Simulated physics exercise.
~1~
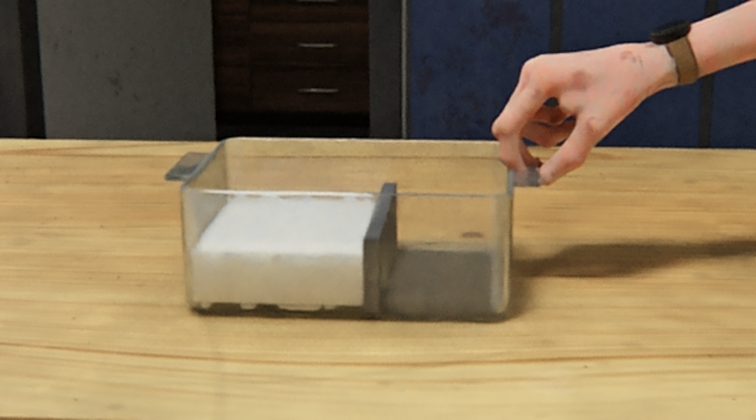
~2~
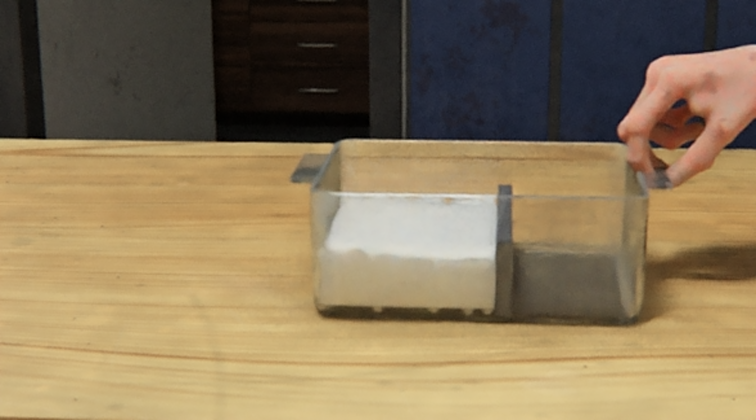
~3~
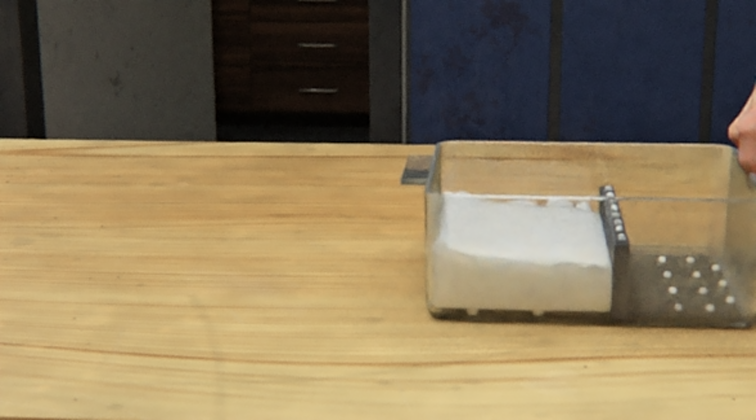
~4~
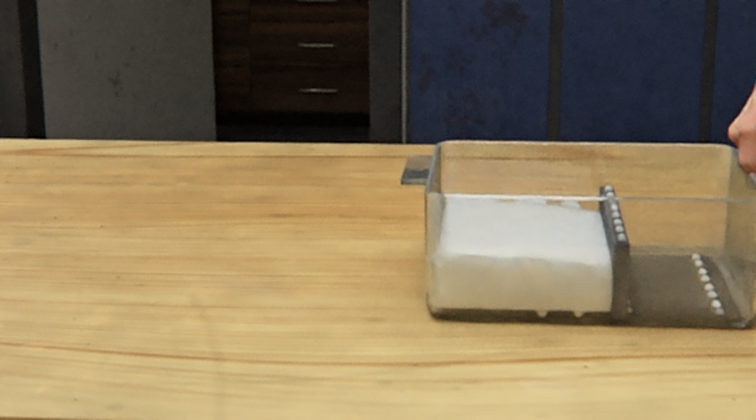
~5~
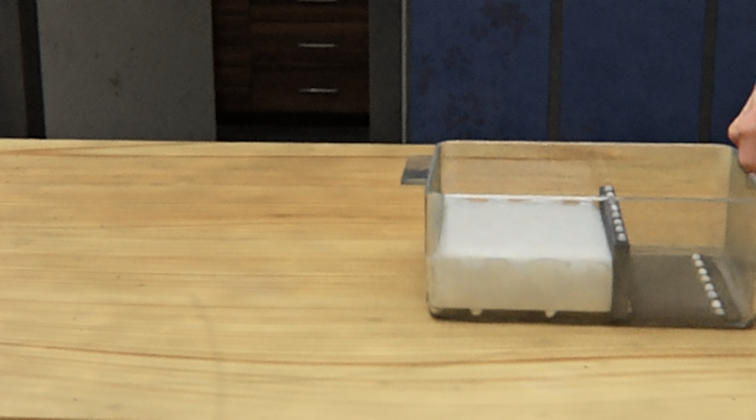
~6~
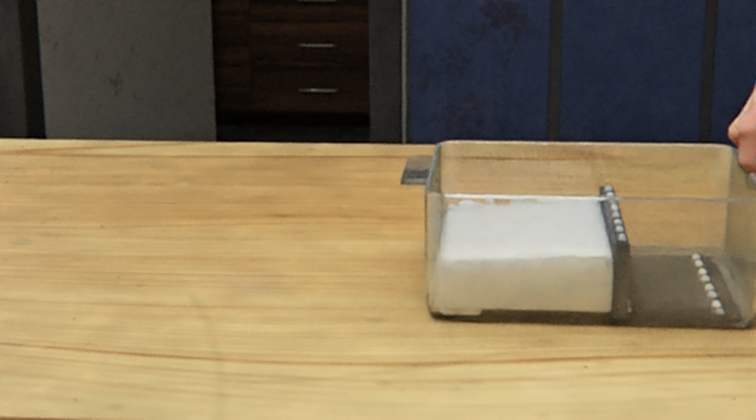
On a pale wooden table, seen from the front and slightly above by a still camera, stands an open clear box, with dark blue and grey panels and brown drawers behind. A dark grey divider splits it, with white milk filling much of the left part and the right part looking grey and empty. A hand wearing a brown-strapped watch grips the right handle and pulls the box to the right. As it nears the right edge of view, white drops appear on the right side's floor. The box then stays still, the milk settles level on the left, and a short row of white beads remains on the right.
